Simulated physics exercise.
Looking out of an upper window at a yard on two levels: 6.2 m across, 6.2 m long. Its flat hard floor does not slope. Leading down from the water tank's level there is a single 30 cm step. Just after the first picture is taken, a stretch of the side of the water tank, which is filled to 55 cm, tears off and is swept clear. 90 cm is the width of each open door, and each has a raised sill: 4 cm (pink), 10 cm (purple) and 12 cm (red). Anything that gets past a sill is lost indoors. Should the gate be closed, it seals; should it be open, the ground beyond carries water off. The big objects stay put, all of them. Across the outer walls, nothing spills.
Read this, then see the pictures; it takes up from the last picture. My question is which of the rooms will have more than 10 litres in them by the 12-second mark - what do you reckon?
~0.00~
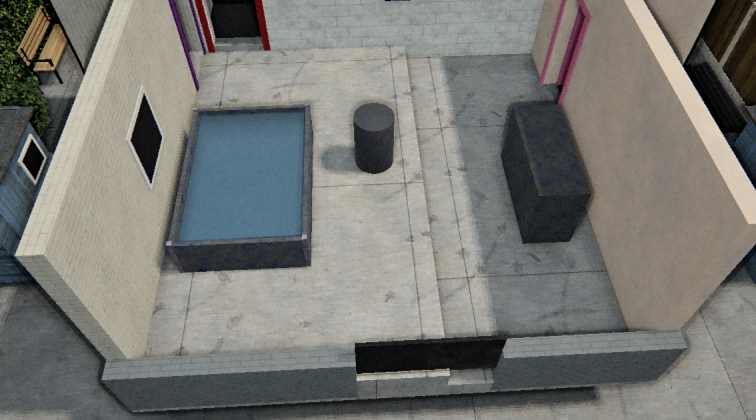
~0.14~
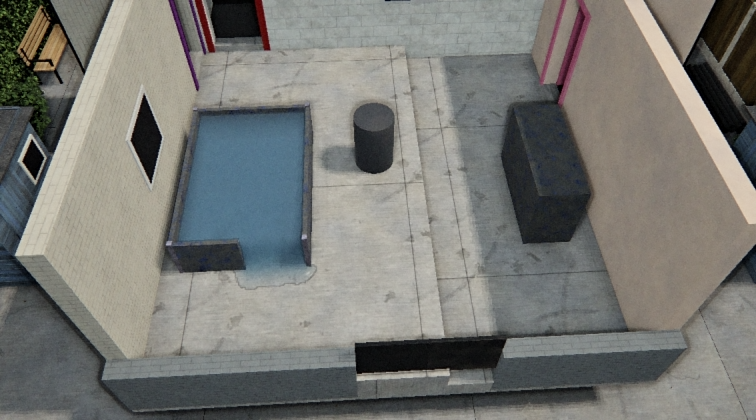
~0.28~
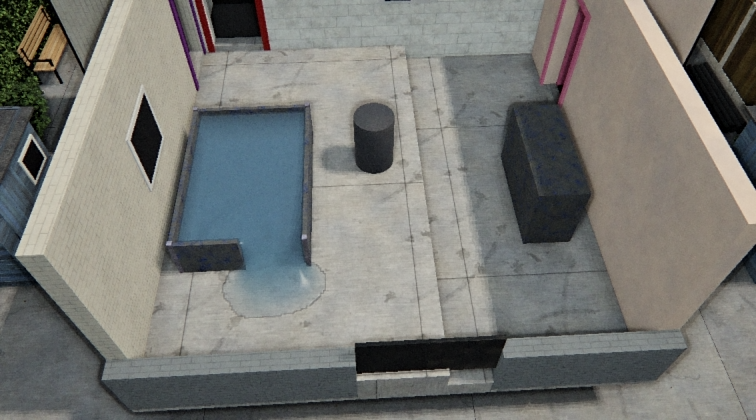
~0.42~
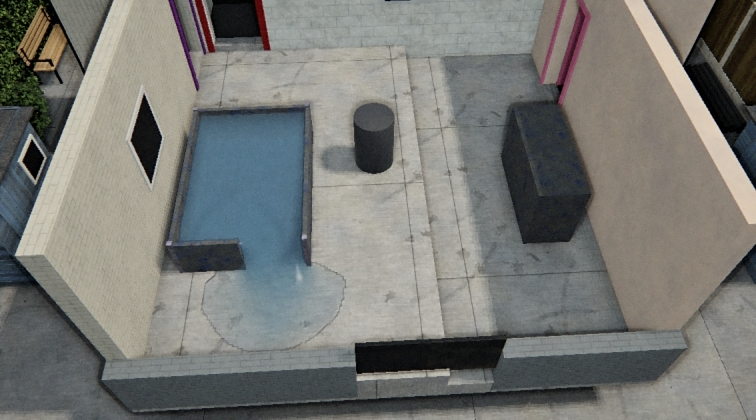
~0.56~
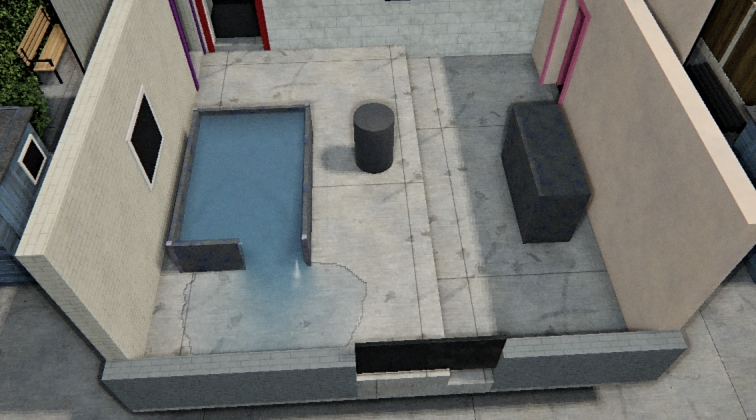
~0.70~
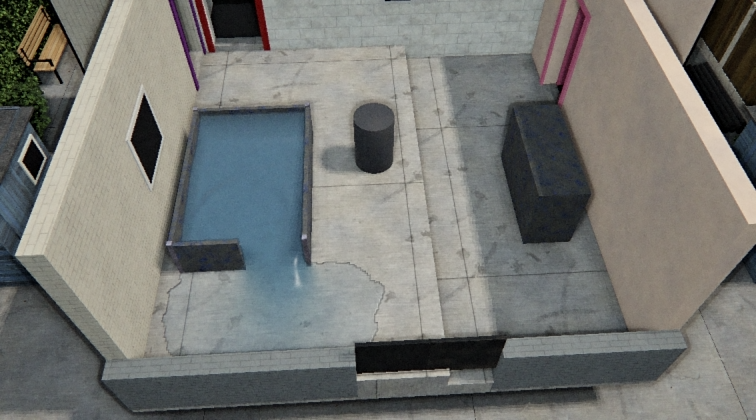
I reckon the room behind the pink door will, the room behind the purple door won't, the room behind the red door won't.
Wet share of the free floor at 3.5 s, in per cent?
Wet share: Near 35 percent.
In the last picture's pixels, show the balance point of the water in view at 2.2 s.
About (269, 244).
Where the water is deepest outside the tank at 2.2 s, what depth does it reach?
It gets to some 36 cm.
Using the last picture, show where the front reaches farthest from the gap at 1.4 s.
Location: Approx. (479, 364) in the last view.
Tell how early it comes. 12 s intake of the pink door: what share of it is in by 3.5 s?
Roughly 0%.
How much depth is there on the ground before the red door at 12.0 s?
The depth there is around 5.0 cm.
After 1.4 s water covers 15 % of the floor and is deepest (34 cm) near (278, 352); pink door not reached, purple door not reached, red door not reached.
After 2.2 s water covers 25 % of the floor and is deepest (36 cm) near (157, 372); pink door not reached, purple door not reached, red door not reached.
After 3.5 s water covers 35 % of the floor and is deepest (25 cm) near (278, 352); pink door not reached, purple door not reached, red door not reached.
After 7.0 s water covers 75 % of the floor and is deepest (16 cm) near (142, 373); pink door 3 cm at the sill, 0 L in, purple door 5 cm at the sill, 1 L in, red door 8 cm at the sill, 1 L in.
After 12.0 s water covers 80 % of the floor and is deepest (12 cm) near (549, 115); pink door 11 cm at the sill, 22 L in, purple door 4 cm at the sill, 1 L in, red door 5 cm at the sill, 1 L in.
